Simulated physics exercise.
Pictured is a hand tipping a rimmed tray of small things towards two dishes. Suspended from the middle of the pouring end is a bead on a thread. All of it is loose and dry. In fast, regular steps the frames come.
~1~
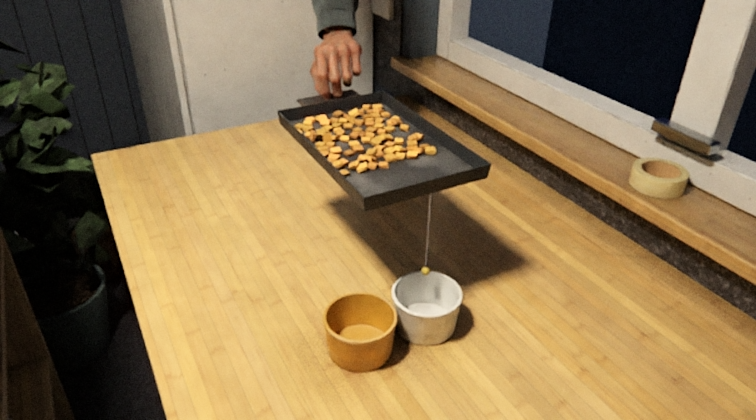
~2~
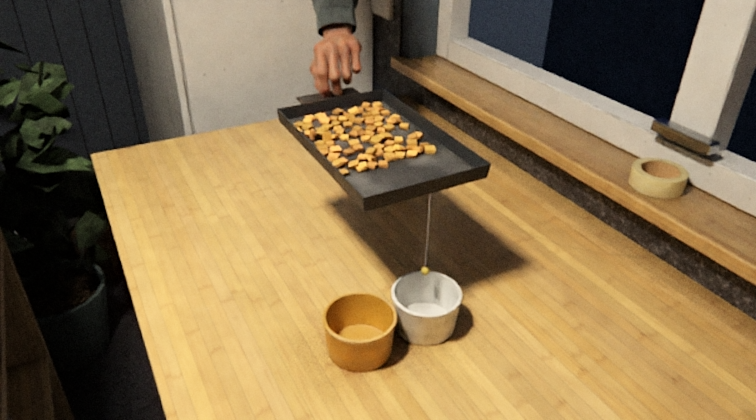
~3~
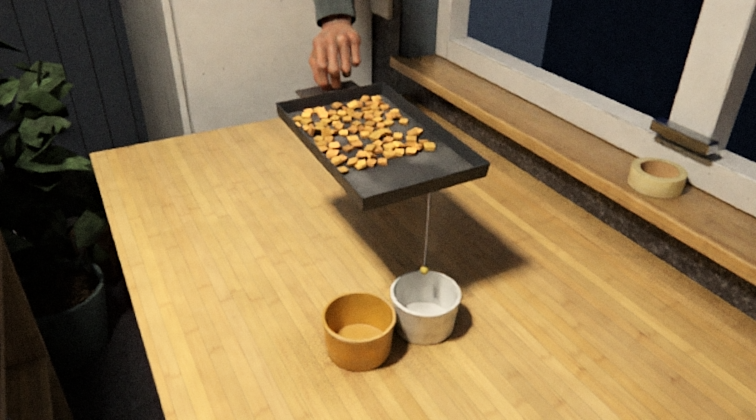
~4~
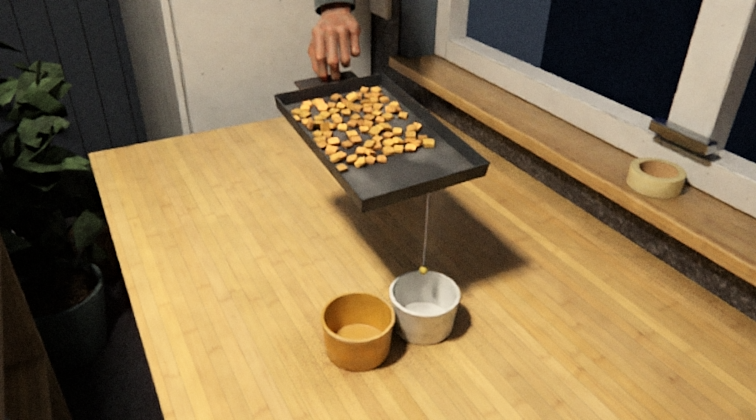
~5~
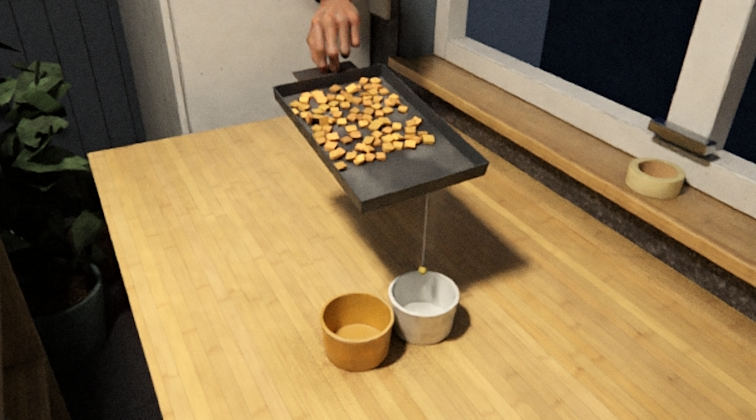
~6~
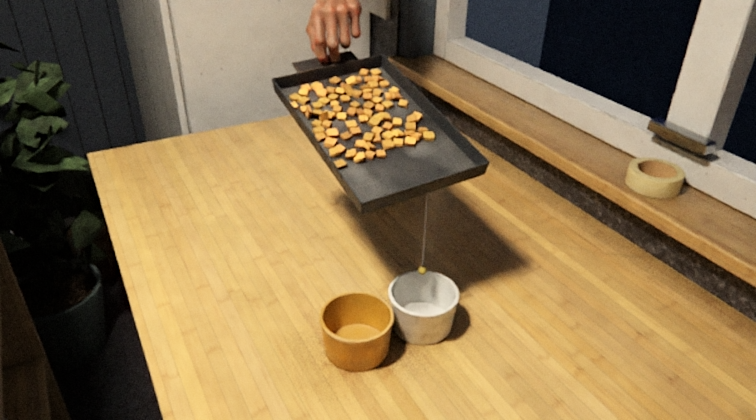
In this clip, a hand gradually raises the back of a dark rimmed tray of small orange-brown squares above an orange dish and a white dish, while a bead hangs nearly still on a thread from the front edge.
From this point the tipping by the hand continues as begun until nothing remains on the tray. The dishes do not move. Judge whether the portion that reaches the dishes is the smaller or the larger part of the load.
The dishes gather above half.
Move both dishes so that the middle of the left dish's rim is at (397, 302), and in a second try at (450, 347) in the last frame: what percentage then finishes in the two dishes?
First placement: 60 per cent; second placement: 0 per cent.
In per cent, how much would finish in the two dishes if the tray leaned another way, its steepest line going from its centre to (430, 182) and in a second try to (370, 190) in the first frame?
You'd get 20 per cent the first time and 70 per cent the second time.
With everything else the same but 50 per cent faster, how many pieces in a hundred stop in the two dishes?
Around 60 percent.
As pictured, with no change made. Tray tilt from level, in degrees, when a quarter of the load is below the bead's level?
It's turned some 110 degrees by then.
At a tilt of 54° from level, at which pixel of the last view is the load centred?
At about (391, 171).
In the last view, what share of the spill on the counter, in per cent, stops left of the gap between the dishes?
About 10 %.
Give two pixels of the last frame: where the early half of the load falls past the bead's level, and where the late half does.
Half one: (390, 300), half two: (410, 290).
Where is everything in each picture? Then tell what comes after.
In the first frame, corners of the pouring end near (365, 196) and (489, 163), level; middle of the load near (362, 135), cereal squares; left dish near (377, 352); right dish near (444, 326); bead on its thread near (426, 271).
In the second frame, corners of the pouring end near (365, 196) and (489, 163), level; middle of the load near (362, 133).
In the third frame, corners of the pouring end near (364, 197) and (488, 163), tipped barely, lowest at the left corner; middle of the load near (361, 129).
In the fourth frame, corners of the pouring end near (363, 198) and (487, 162), tipped a little, lowest at the left corner; middle of the load near (360, 123).
In the fifth frame, corners of the pouring end near (363, 200) and (487, 162), tipped a little, lowest at the left corner; middle of the load near (360, 118).
In the sixth frame, corners of the pouring end near (363, 201) and (487, 162), tipped a little, lowest at the left corner; middle of the load near (360, 112); left dish near (373, 351); right dish near (441, 325).
Shortly afterwards, tray tipped steeply; the whole lot on the tray.
Next, tray tipped right over; all but a few on the tray; only a few in the left dish; only a few outside both.
Some moments later, tray tipped past a quarter turn; near half in the left dish; near a quarter in the right dish; near a third outside both.
In the end, tray tipped past a quarter turn; near half in the left dish; near a quarter in the right dish; near a third outside both.
